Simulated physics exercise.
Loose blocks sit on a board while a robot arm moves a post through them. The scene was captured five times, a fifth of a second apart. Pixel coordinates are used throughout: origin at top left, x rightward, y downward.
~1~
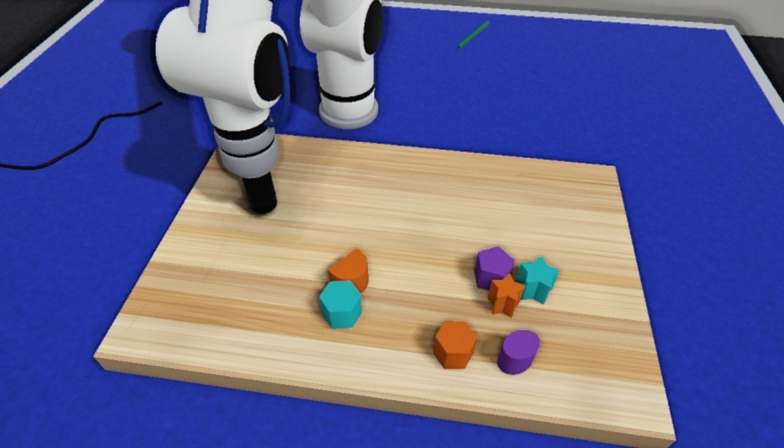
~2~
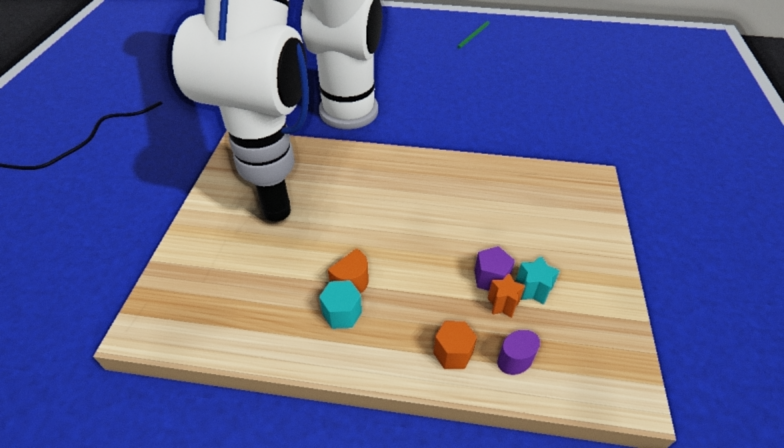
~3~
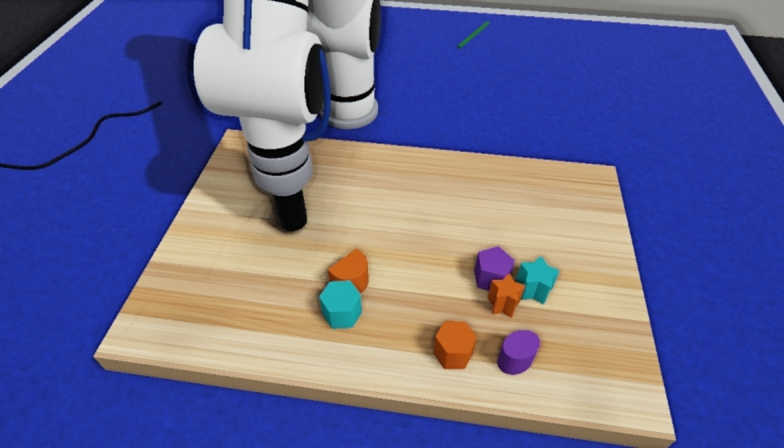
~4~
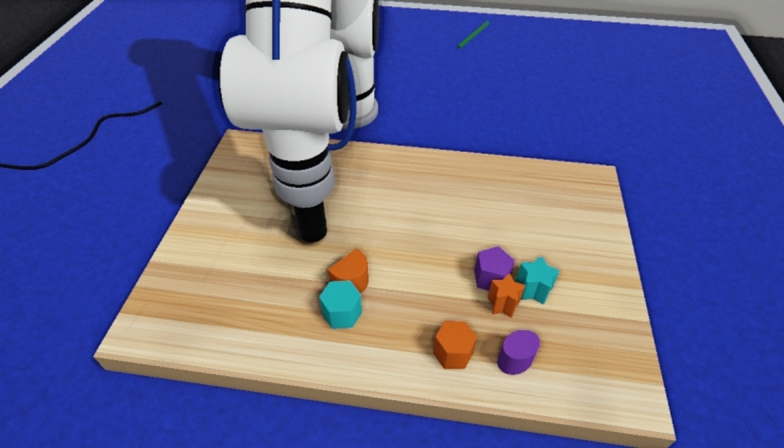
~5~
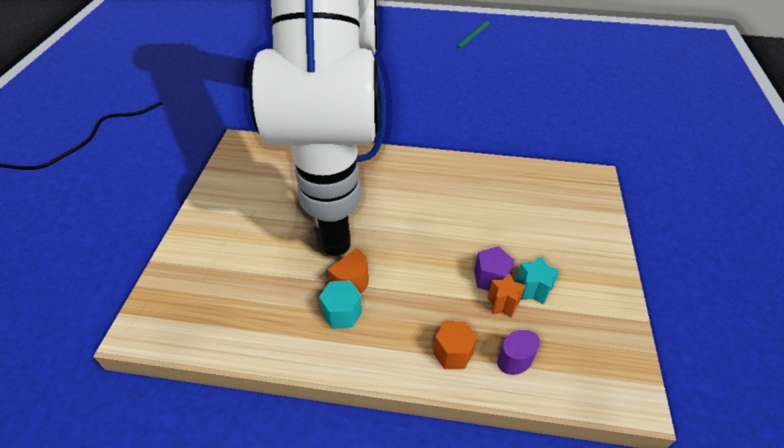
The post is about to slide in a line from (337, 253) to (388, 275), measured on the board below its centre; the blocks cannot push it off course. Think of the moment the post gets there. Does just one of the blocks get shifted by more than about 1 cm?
Going by the path, yes.
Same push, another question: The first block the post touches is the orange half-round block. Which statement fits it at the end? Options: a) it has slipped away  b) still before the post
a - it has slipped away.
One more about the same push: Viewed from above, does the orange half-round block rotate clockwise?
Yes, that is how it ends up.
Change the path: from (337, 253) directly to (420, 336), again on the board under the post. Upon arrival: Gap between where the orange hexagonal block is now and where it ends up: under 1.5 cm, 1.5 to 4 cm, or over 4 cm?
Displacement: Within 1.5 cm.
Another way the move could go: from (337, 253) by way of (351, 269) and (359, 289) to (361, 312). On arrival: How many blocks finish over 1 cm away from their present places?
Shifted over 1 cm: Two.
The first path, step by step. Halfway along, post (362, 257); orange half-round block (356, 269), turned 30° clockwise.
At the end, post (388, 268); turquoise hexagonal block not moved; orange half-round block (363, 273), turned 70° clockwise.
